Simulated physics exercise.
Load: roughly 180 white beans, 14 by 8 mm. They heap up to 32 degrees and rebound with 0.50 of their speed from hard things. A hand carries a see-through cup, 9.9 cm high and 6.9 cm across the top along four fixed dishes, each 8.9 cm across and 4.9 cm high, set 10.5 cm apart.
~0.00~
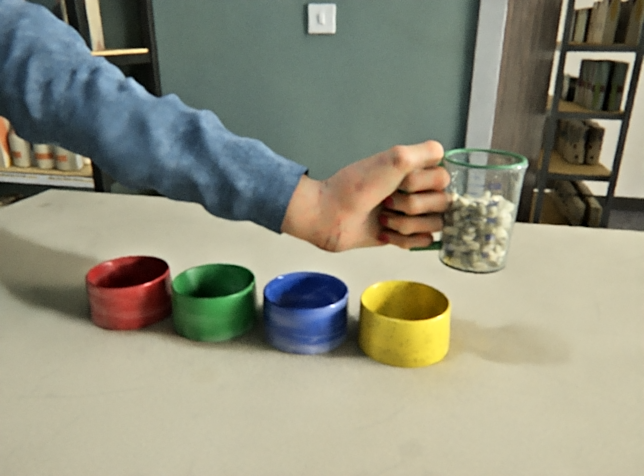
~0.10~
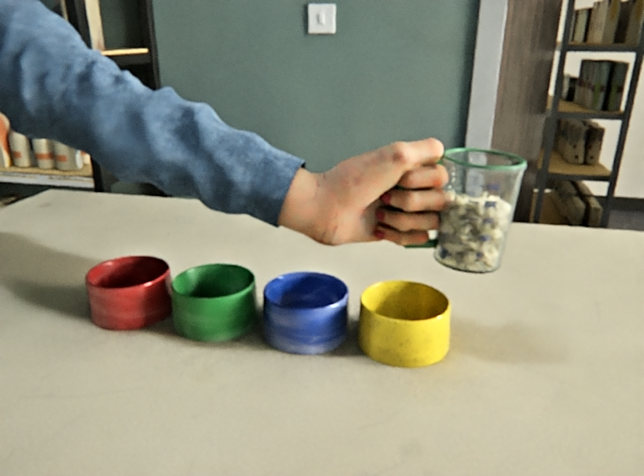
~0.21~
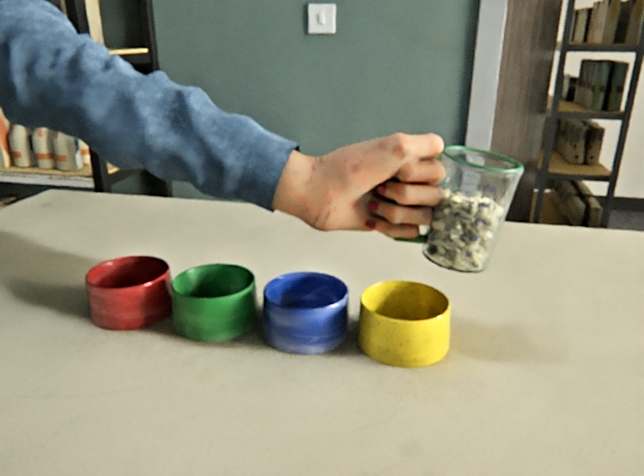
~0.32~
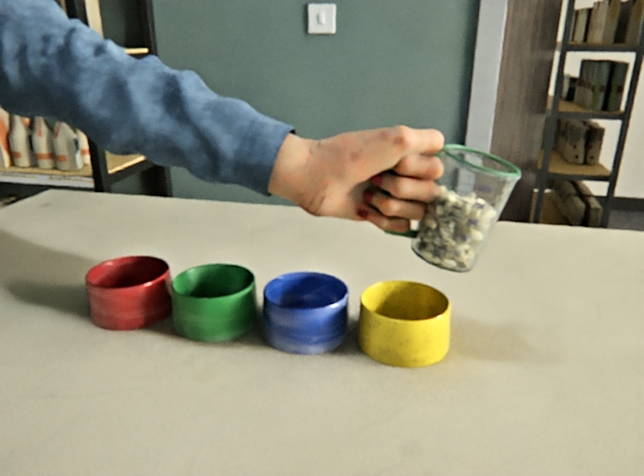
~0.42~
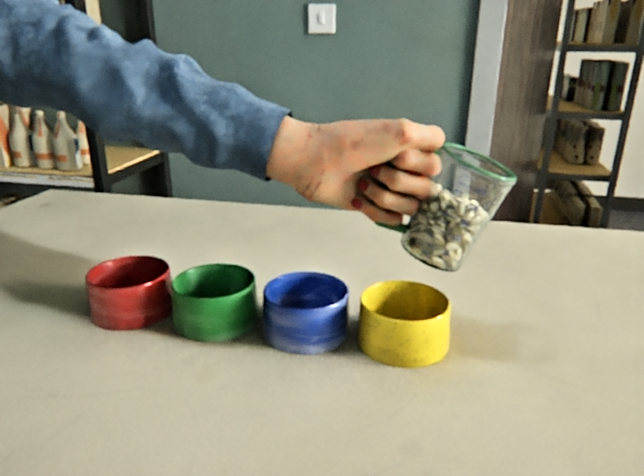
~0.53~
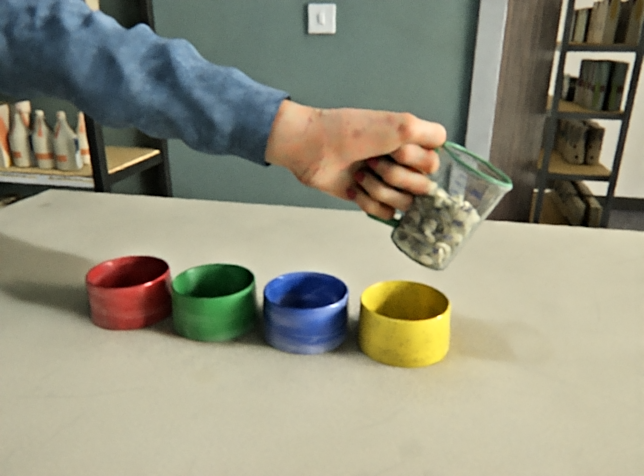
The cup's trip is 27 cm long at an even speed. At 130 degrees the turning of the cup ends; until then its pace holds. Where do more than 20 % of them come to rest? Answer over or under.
Red: Under, blue: Under, green: Under, yellow: Over, counter: Under.
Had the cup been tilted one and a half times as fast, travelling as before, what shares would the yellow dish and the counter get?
Then: Yellow 80; counter 20.
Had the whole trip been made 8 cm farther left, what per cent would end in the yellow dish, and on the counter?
In that case yellow 0; counter 0.
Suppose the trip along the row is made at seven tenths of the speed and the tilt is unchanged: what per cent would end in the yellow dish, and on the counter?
Then: Yellow 80, counter 20.
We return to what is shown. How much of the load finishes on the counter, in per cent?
Roughly 0 per cent.
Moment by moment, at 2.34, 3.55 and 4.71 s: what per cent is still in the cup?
In turn: 0, 0, 0.
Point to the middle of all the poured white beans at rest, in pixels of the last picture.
Near (400, 321).
After 2.34 s, tilt 130 degrees; cup holds 0 %, yellow 95 %.
Then, at 3.55 s, tilt 130 degrees; cup holds 0 %, yellow 100 %.
After 4.71 s, tilt 130 degrees; cup holds 0 %, yellow 100 %.
In the end, at 5.0 s, red 0 %, blue 0 %, green 0 %, yellow 100 %, counter 0 %.
